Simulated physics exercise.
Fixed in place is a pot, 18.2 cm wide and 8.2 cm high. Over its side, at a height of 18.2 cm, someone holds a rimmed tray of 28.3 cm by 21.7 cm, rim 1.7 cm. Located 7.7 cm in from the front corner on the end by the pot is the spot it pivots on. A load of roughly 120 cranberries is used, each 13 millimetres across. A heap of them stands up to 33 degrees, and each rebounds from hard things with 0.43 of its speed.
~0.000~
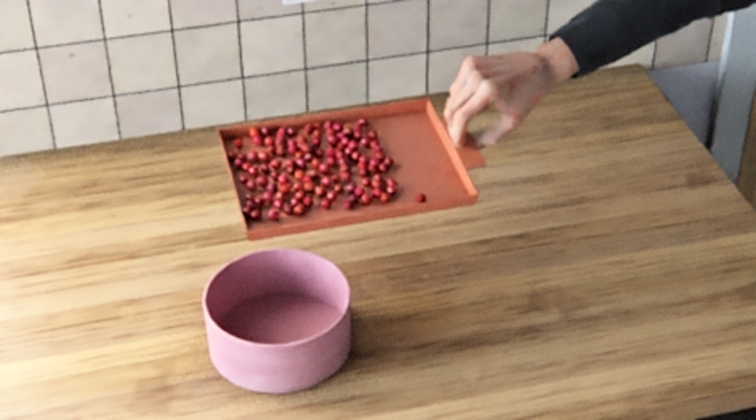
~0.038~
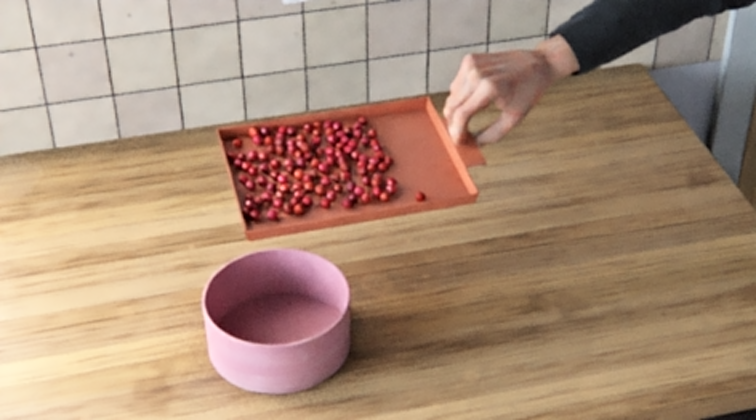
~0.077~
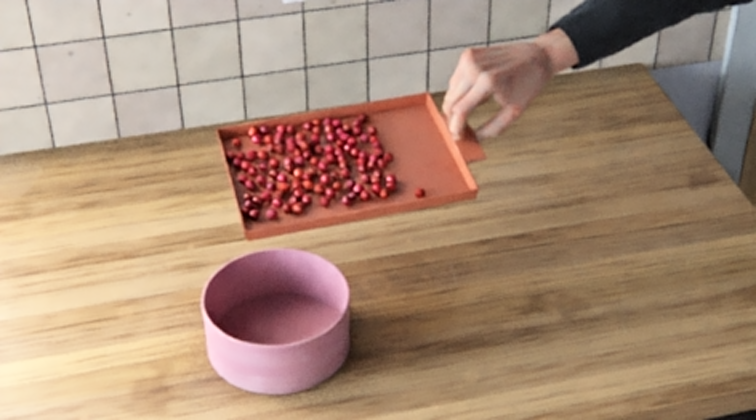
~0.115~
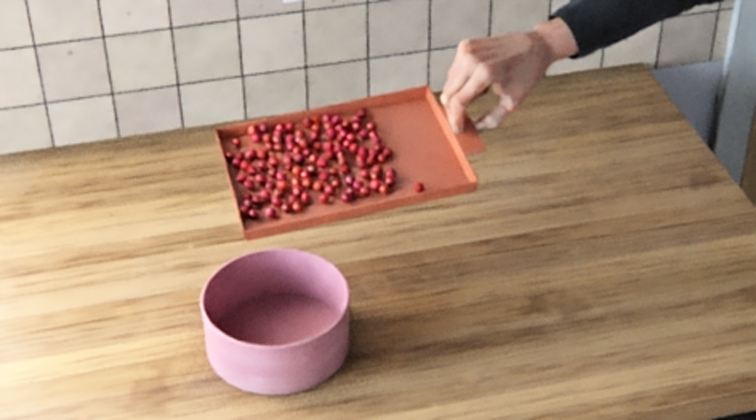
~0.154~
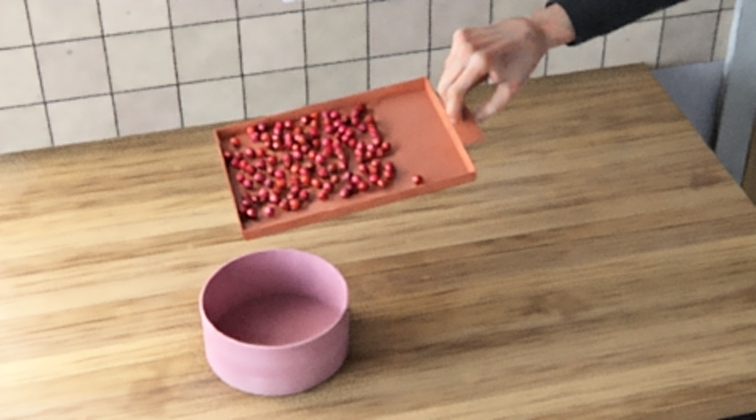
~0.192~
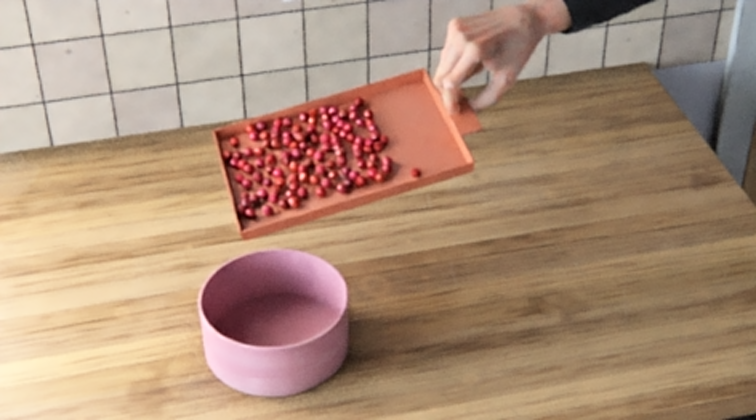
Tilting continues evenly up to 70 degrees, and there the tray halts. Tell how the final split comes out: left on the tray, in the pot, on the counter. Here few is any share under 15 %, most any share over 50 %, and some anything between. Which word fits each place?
Tray: Most; pot: Few; counter: Few.
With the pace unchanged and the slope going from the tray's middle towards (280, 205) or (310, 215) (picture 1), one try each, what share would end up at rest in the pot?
Estimate: Some 0 % and some 5 % respectively.
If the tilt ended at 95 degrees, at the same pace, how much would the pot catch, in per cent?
About 5 in a hundred would end up in the pot.
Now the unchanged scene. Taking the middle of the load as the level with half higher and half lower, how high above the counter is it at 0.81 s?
Median height: Approx. 22 cm.
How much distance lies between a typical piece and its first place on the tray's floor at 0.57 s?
Around 5 centimetres.
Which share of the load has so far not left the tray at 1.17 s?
Roughly 100 percent of the load, I'd say.
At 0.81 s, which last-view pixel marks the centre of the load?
The middle of the load should be near (244, 151) then.
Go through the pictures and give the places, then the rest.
In the first picture, tray tilt 0 degrees, front corners at (249, 230) and (475, 193); middle of the pieces at (317, 164); pot at (277, 295).
In the second picture, tray tilt 0 degrees, front corners at (248, 230) and (475, 192); middle of the pieces at (316, 163).
In the third picture, tray tilt 2 degrees, front corners at (247, 230) and (475, 187); middle of the pieces at (316, 161).
In the fourth picture, tray tilt 4 degrees, front corners at (246, 230) and (475, 180), lowest corner left back; middle of the pieces at (315, 159).
In the fifth picture, tray tilt 7 degrees, front corners at (244, 230) and (473, 170), lowest corner left back; middle of the pieces at (314, 155).
In the sixth picture, tray tilt 10 degrees, front corners at (242, 230) and (471, 160), lowest corner left back; middle of the pieces at (312, 152); pot at (274, 296). Its pace works out near 80 degrees a second.
After 0.57 s, tilt 40 degrees; the tray holds 100 %, the pot 0 %.
After 0.81 s, tilt 58 degrees; the tray holds 100 %, the pot 0 %.
After 1.17 s, tilt 70 degrees; the tray holds 100 %, the pot 0 %.
By 1.5 s all is still; tray 100 %, pot 0 %, counter 0 %.
